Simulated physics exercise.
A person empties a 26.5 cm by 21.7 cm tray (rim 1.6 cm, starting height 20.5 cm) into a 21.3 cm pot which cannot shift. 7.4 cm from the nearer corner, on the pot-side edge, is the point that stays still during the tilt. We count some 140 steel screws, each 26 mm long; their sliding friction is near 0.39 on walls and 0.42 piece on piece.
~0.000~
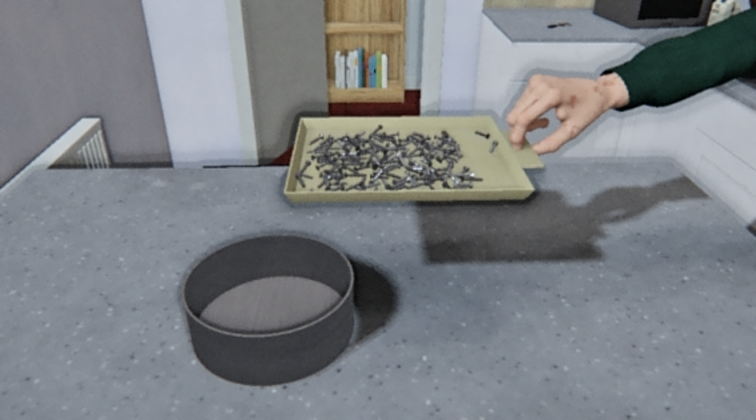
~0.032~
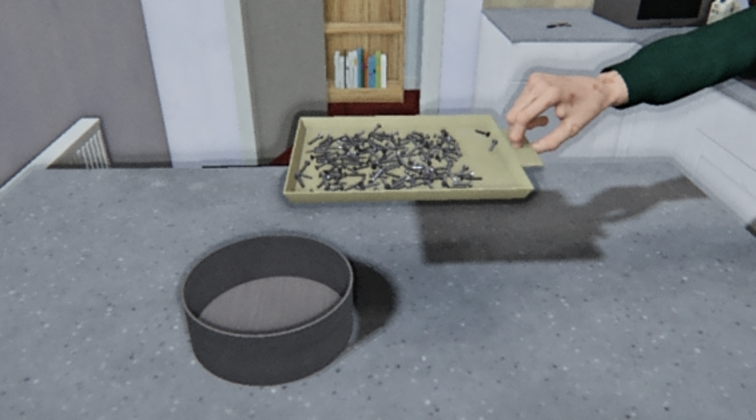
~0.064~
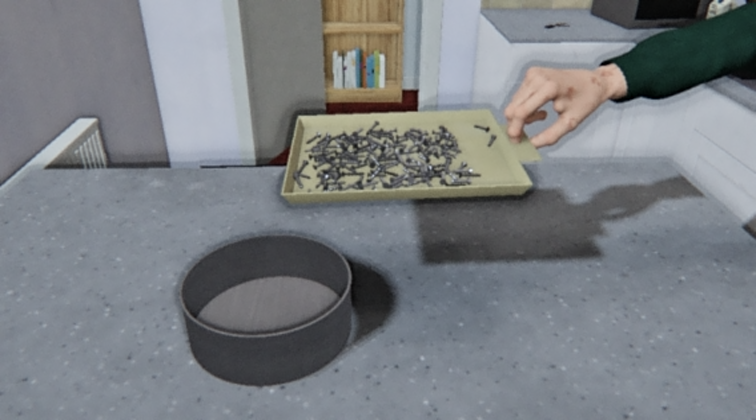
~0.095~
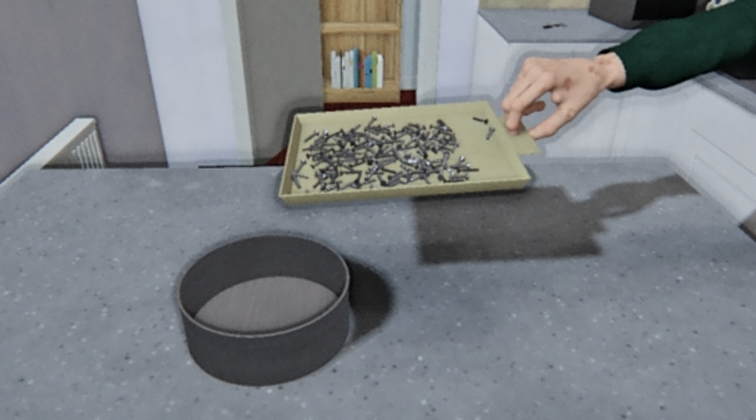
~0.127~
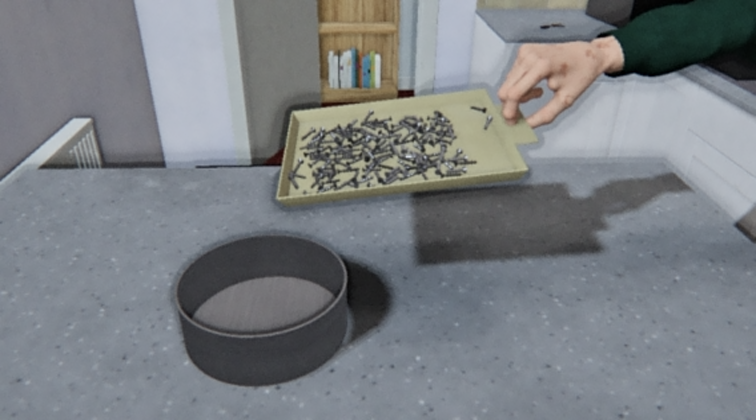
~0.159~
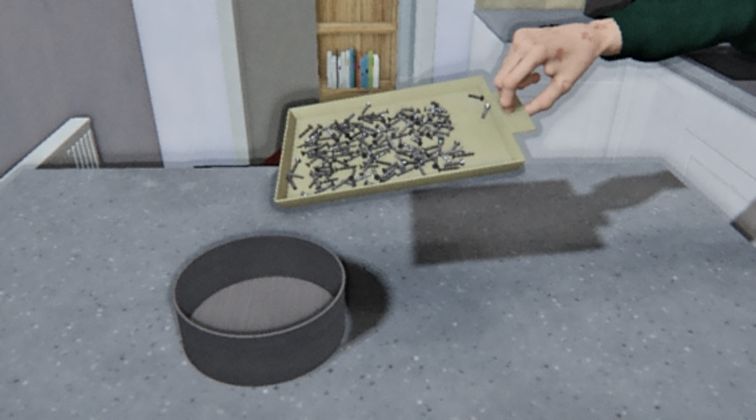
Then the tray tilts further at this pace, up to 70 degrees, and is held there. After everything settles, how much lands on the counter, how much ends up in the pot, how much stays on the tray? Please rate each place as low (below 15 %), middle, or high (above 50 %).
Counter: Low, pot: High, tray: Low.
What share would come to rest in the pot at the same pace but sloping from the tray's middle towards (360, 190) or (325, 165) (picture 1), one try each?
Some 90 and 65 per cent.
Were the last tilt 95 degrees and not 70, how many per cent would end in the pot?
I'd put it at close to 100 per cent.
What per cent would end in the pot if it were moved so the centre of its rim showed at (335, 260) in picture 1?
About 35 per cent.
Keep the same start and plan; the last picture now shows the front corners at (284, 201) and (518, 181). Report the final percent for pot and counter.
Pot: 75, counter: 25.
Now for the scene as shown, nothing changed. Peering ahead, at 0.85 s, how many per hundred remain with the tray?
I'd put it at roughly 5 per cent.
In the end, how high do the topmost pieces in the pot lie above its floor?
2.5 cm.
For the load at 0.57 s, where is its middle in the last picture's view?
At that time the load is centred around (298, 174).
After 0.40 s, tilt 41 degrees; the tray holds 100 %, the pot 0 %.
Then, at 0.57 s, tilt 61 degrees; the tray holds 95 %, the pot 0 %.
After 0.85 s, tilt 70 degrees; the tray holds 5 %, the pot 90 %.
By 1.6 s all is still; counter 0 %, pot 100 %, tray 0 %.
